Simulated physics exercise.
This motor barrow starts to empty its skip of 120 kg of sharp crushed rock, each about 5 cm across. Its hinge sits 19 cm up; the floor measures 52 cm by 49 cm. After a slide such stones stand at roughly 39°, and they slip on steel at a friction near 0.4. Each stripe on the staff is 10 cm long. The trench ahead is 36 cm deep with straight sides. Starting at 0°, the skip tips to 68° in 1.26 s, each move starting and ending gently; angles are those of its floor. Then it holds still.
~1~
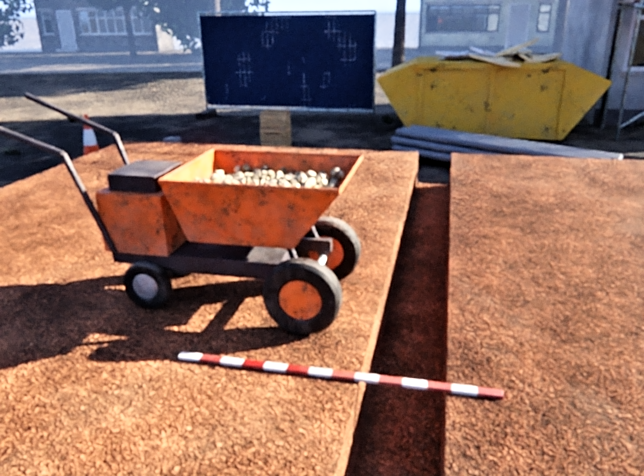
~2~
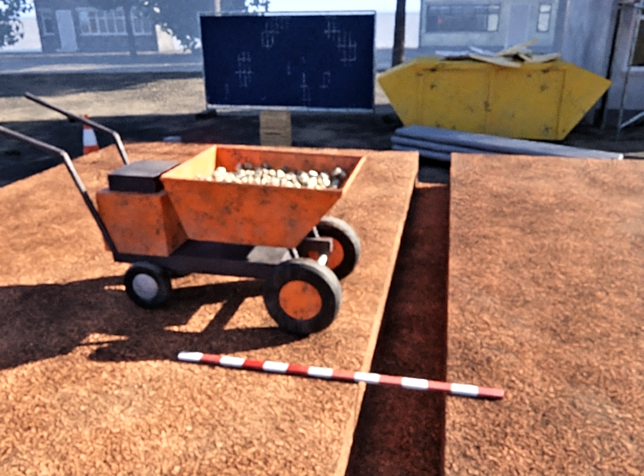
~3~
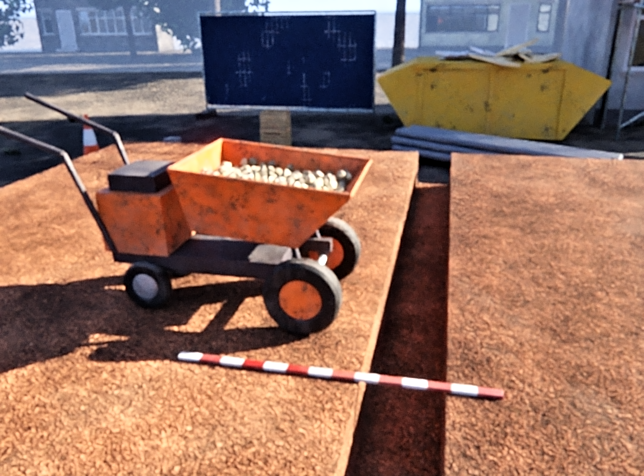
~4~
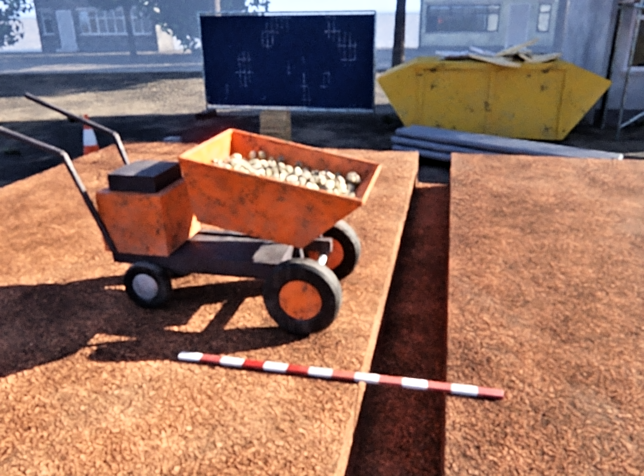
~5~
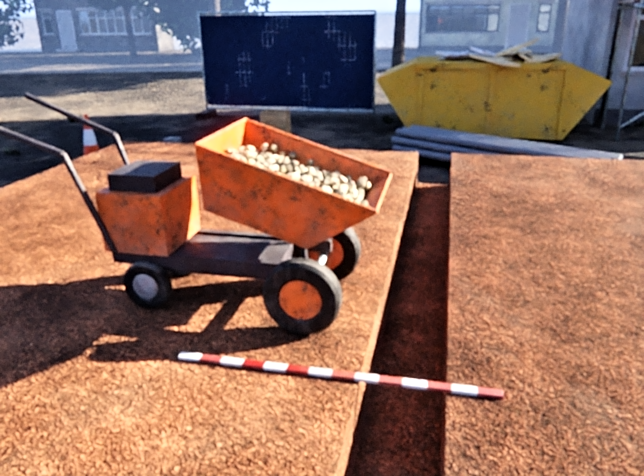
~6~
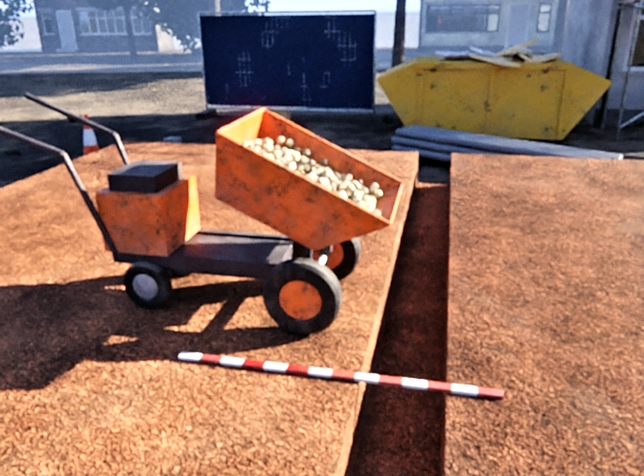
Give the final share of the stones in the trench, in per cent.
About 42 per cent.
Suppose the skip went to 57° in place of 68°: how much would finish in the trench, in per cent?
In that case some 10 per cent.
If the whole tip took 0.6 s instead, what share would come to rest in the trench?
It would be near 25 per cent.
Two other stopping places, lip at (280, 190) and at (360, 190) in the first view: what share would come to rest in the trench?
First some 75, then 25 per cent.
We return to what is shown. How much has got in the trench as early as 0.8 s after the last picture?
About 5 per cent by then.
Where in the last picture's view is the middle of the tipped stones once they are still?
Near (440, 355).
Then, 0.4 s after the last picture the floor is at 57°, 100 % in the skip; the foremost stones are at (412, 250).
Then, 0.8 s after the last picture the floor is at 68°, 88 % in the skip, 4 % in the trench, 8 % past the trench; the foremost stones are at (483, 333).
Then, 1.2 s after the last picture the floor is at 68°, 60 % in the skip, 11 % in the trench, 30 % past the trench; the foremost stones are at (538, 326).
Then, 3.1 s after the last picture the floor is at 68°, 27 % in the skip, 42 % in the trench, 31 % past the trench; the foremost stones are at (566, 321).
